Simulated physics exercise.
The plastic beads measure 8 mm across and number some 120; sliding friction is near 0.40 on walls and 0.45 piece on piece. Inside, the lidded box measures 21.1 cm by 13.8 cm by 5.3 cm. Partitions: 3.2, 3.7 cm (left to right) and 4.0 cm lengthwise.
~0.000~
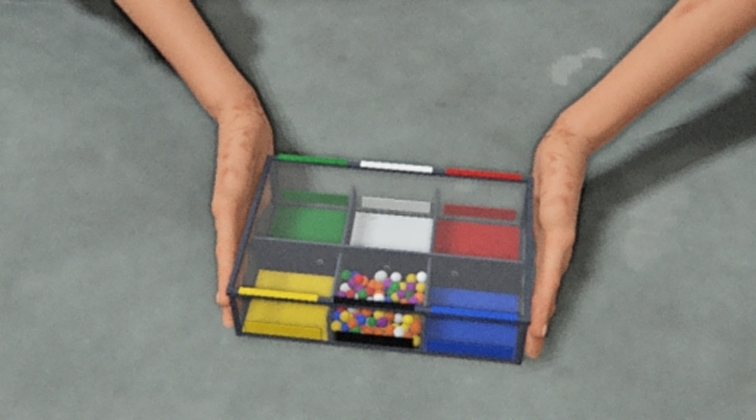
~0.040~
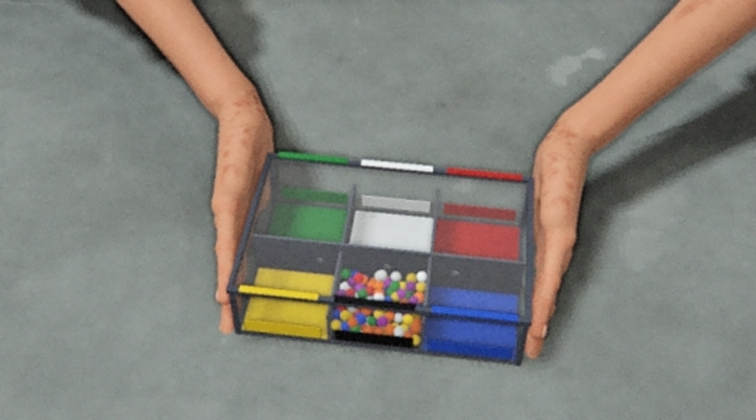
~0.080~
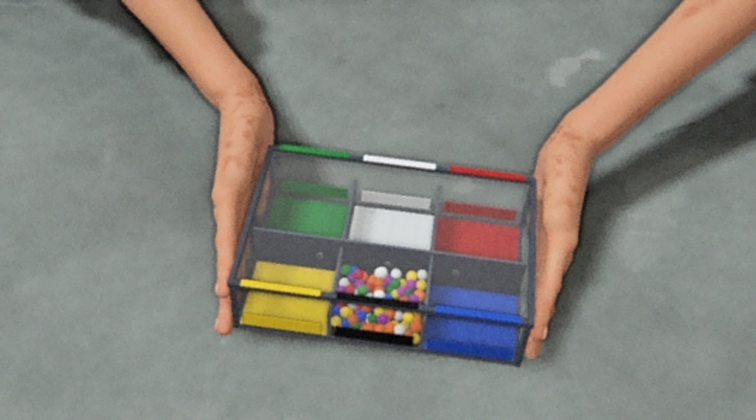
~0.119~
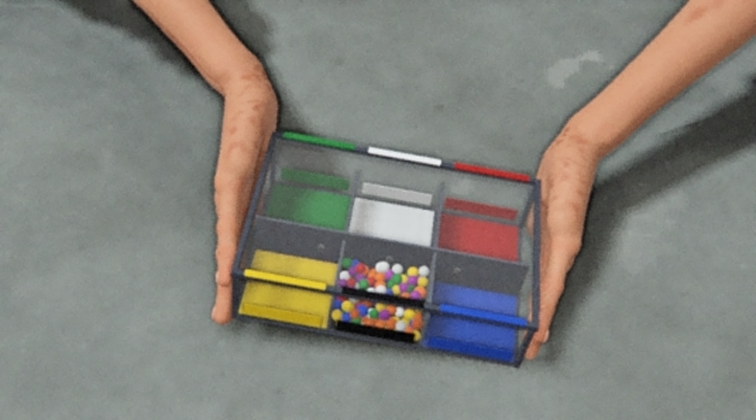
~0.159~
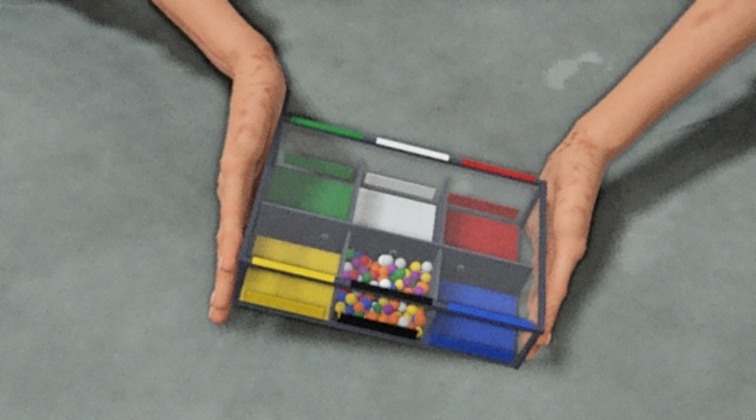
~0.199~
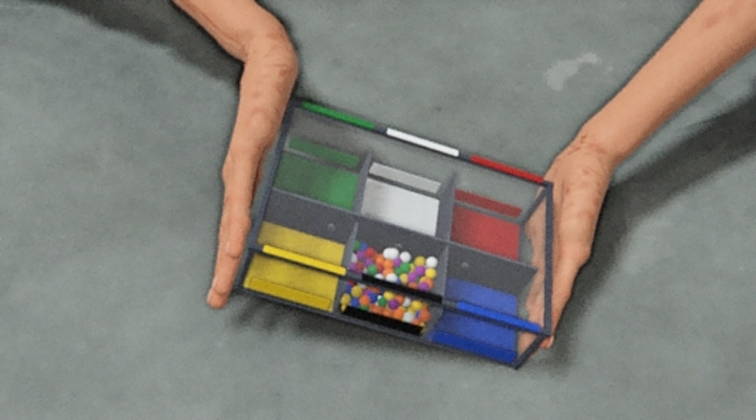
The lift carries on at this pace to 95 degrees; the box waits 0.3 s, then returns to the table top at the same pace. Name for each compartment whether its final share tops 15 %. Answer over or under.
Red: Under, blue: Over, green: Under, yellow: Under, white: Under, black: Over.
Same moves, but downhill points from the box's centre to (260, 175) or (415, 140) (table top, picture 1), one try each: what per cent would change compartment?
Some 80 and 35 per cent.
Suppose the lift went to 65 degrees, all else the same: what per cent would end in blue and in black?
Blue 5; black 95.
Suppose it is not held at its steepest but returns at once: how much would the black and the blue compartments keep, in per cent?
Black 55; blue 45.
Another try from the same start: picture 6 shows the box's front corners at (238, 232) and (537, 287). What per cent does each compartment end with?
Red 25, blue 5, green 0, yellow 0, white 5, black 70.
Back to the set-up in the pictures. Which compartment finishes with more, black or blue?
The blue compartment.
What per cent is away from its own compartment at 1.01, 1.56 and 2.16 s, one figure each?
In turn: 35, 65, 65.
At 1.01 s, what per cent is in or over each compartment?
Red 0, blue 35, green 0, yellow 0, white 0, black 65.
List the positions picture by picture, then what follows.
The first frame shows box tilt 0 degrees, front corners at (232, 290) and (525, 319); black 100 %.
The second frame shows box tilt 1 degrees, front corners at (233, 288) and (526, 320).
The third frame shows box tilt 3 degrees, front corners at (234, 282) and (528, 322), lowest corner right front.
The fourth frame shows box tilt 8 degrees, front corners at (237, 271) and (533, 324), lowest corner right front.
The fifth frame shows box tilt 13 degrees, front corners at (244, 259) and (539, 328), lowest corner right front.
The sixth frame shows box tilt 18 degrees, front corners at (255, 246) and (545, 331), lowest corner right front; black 100 %. The box's pace is about 130 degrees a second.
After 1.01 s, tilt 95 degrees; blue 35 %, black 65 %.
After 1.56 s, tilt 51 degrees; blue 65 %, black 35 %.
Then, at 2.16 s, tilt 0 degrees; blue 65 %, black 35 %.
At rest (2.9 s), red 0 %, blue 65 %, green 0 %, yellow 0 %, white 0 %, black 35 %.
